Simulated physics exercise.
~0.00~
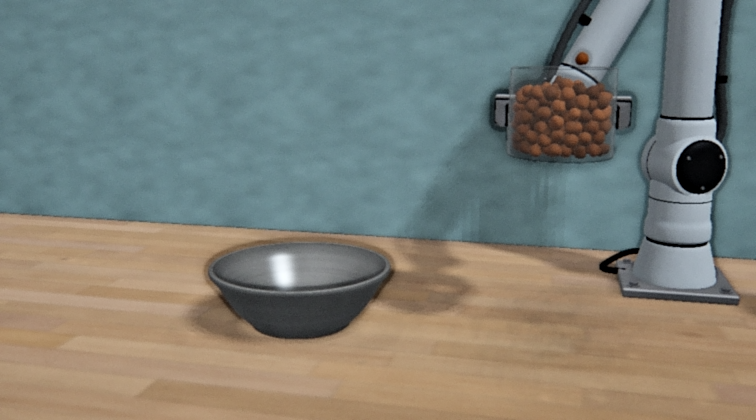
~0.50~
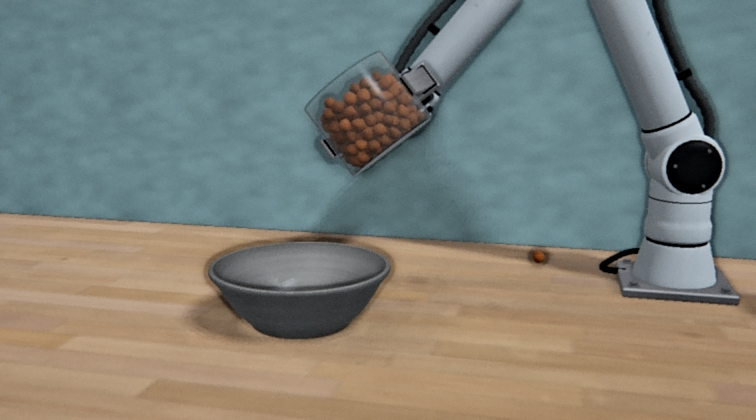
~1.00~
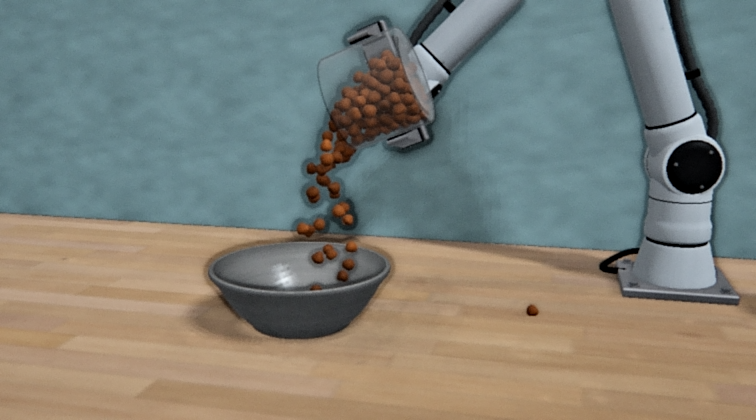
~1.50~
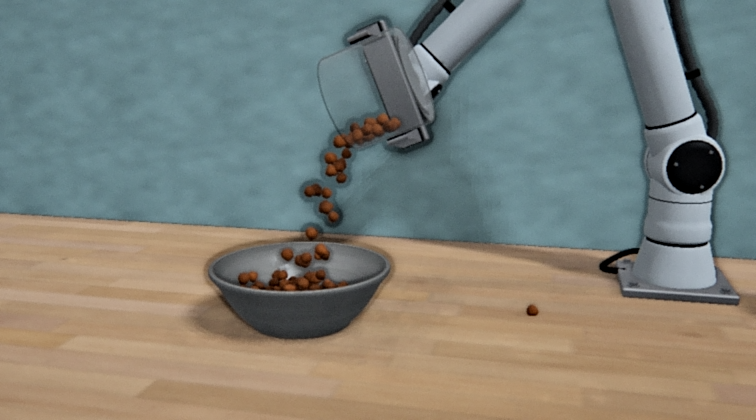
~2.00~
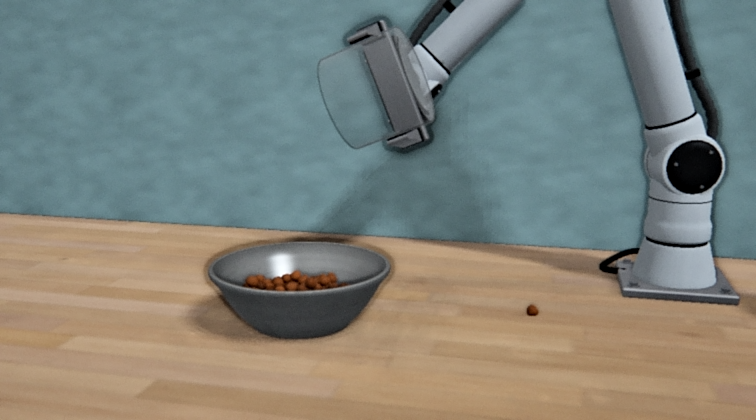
At first, a gray robot arm holds a clear cup packed with round brown hazelnuts above a wooden table, to the right of a dark gray bowl. The arm swings the cup left and begins to tip it, while a single nut lies on the table near the robot's base. Above the bowl, the cup tilts further onto its side and the nuts tumble out in a stream. The stream thins as the cup empties and the bowl gathers a pile. Finally, the emptied cup stays tilted over the bowl, with the nuts resting inside and one lone nut on the table.
